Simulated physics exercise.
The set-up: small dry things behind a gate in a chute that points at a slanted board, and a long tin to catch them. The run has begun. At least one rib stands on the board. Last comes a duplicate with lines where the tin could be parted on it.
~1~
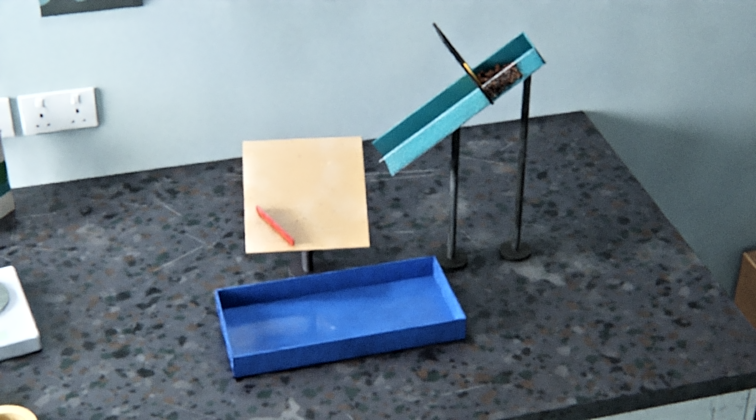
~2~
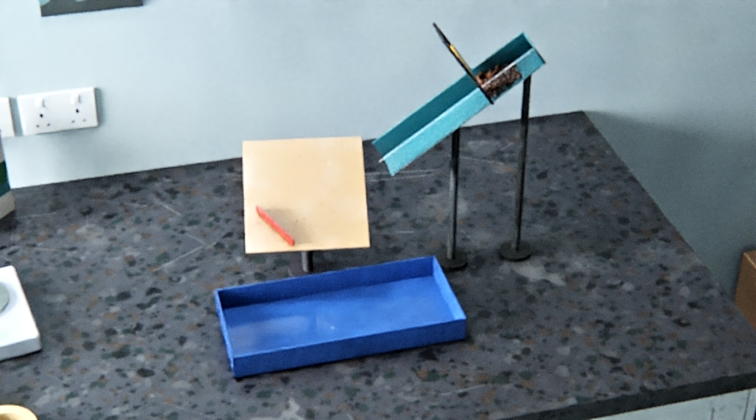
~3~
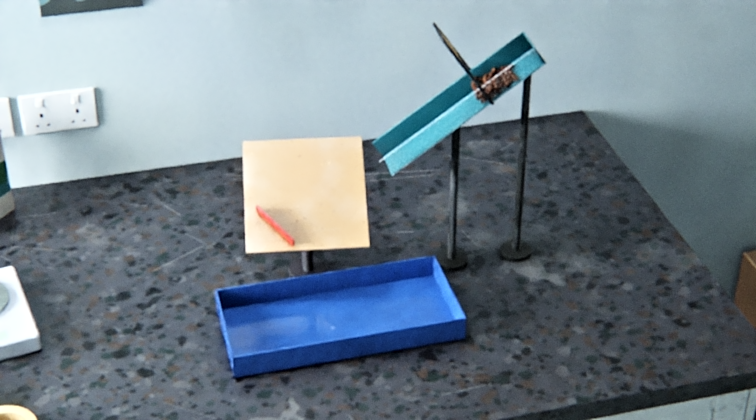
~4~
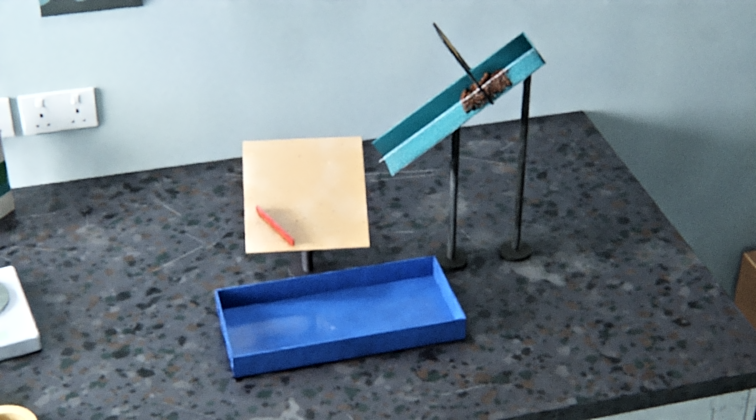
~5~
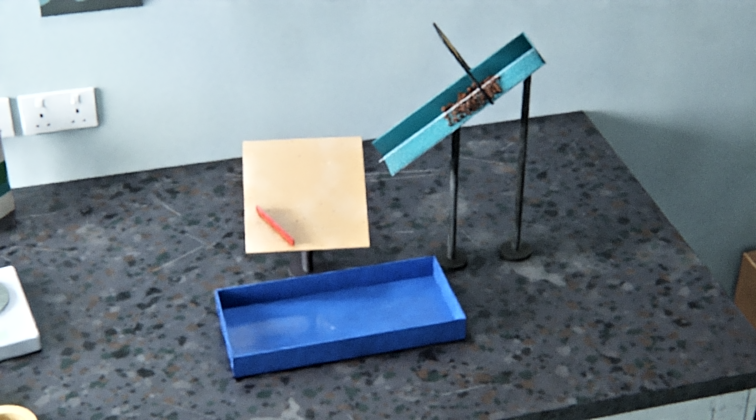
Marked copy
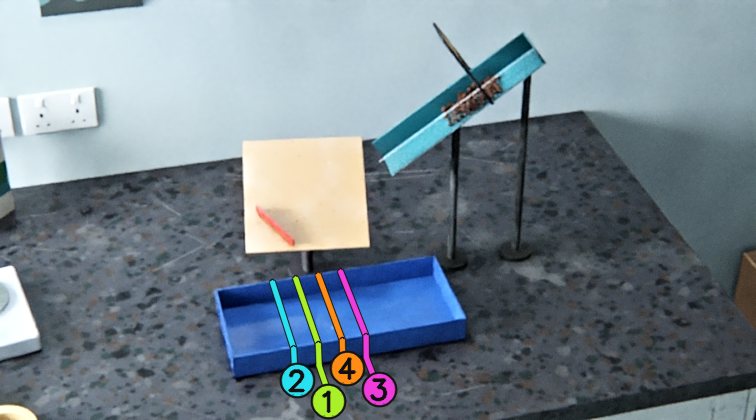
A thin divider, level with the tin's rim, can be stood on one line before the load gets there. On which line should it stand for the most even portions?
Line 1.
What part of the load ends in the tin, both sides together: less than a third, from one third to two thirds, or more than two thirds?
It is more than two thirds.
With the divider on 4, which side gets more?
More lands on the left.
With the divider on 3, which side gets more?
Left.
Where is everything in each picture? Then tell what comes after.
The first frame shows load behind the gate near (498, 83), allspice berries; lip of the chute near (388, 166), sloping gently.
The second frame shows middle of the board near (305, 193), tilted fairly steeply; middle of its low edge near (308, 249); of its high edge near (302, 139).
The third frame shows front corners of the tin near (233, 357) and (465, 318), empty; front of the load near (479, 98).
The fourth frame shows middle of the load near (484, 92); its front near (467, 111), close to a quarter of the way to the lip; rib from (256, 206) to (293, 240).
The fifth frame shows middle of the load near (474, 100); its front near (446, 116), close to a third of the way to the lip.
On the marked copy, line 1 crosses the front rim at (318, 343); line 2 crosses the front rim at (293, 347); line 3 crosses the front rim at (365, 335); line 4 crosses the front rim at (342, 339).
For line 1, of what is caught, close to half on the left of the divider, close to half on the right.
For line 2, of what is caught, a small share on the left of the divider, the bulk on the right.
For line 3, of what is caught, all but a few on the left of the divider, only a few on the right.
For line 4, of what is caught, the bulk on the left of the divider, close to a quarter on the right.
